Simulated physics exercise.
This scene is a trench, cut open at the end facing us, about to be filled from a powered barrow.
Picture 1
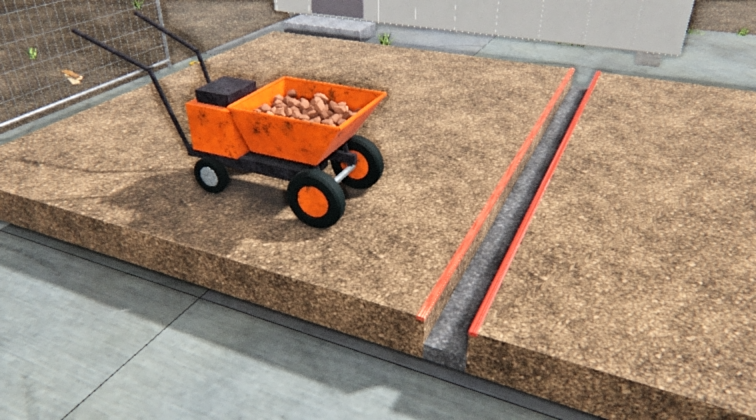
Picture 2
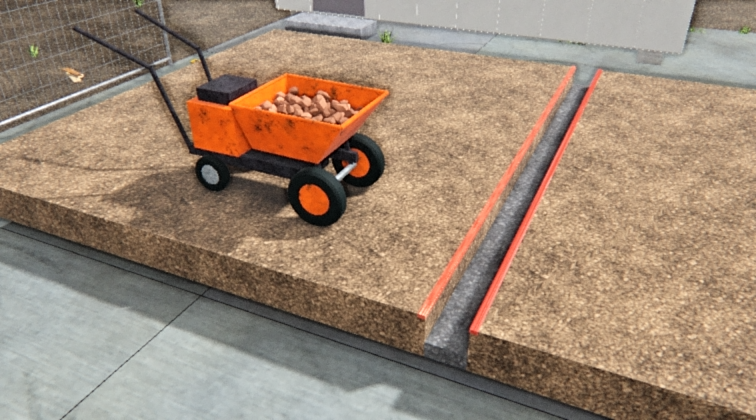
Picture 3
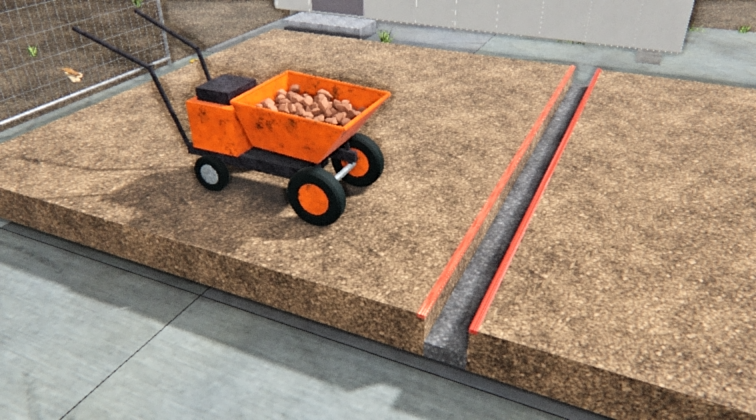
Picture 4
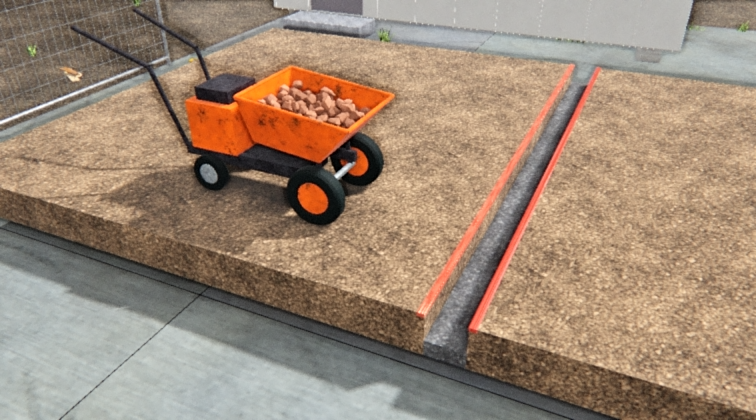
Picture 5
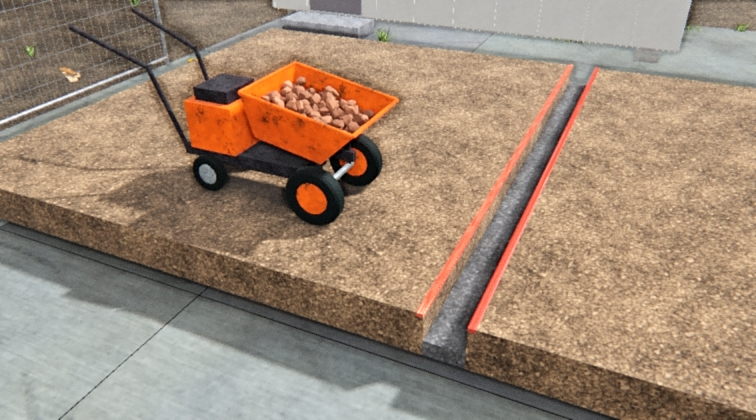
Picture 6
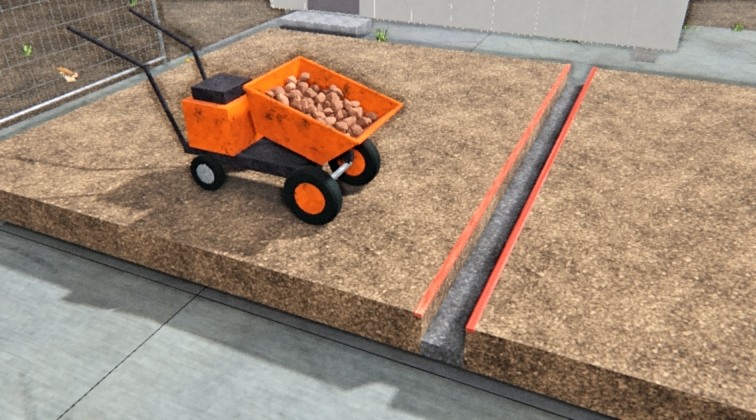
In this clip, an orange powered barrow loaded with brown rubble stands on bare ground to the left of a narrow, red-edged trench, and its skip gradually tilts forward toward the right while the wheels stay in place.
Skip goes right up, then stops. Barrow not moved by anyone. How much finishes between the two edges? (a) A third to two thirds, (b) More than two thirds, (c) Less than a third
Option c: Less than a third.
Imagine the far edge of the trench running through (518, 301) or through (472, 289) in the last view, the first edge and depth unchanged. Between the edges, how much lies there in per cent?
In order: 20 per cent, then 20 per cent.
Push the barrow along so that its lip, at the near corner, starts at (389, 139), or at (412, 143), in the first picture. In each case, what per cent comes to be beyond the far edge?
Result: Try 1 = 0 %, try 2 = 20 %.
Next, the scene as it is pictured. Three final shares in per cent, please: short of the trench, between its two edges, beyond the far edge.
Short 55, between 15, beyond 0.
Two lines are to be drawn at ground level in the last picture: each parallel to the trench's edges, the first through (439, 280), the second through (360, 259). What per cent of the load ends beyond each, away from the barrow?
The first comes to 20 per cent, the second to 70 per cent.
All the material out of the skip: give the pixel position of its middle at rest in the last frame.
Resting centre, last picture - approx. (442, 221).
Shortly afterwards, skip tipped steeply; the whole lot in the skip.
Next, skip tipped steeply; all but a few in the skip; a little short of the trench; only a few falling.
Some moments later, skip tipped right over; near a third in the skip; near half short of the trench; a little in or heaped over the trench; only a few falling.
In the end, skip tipped right over; near a quarter in the skip; near half short of the trench; a little in or heaped over the trench; none at all beyond it.
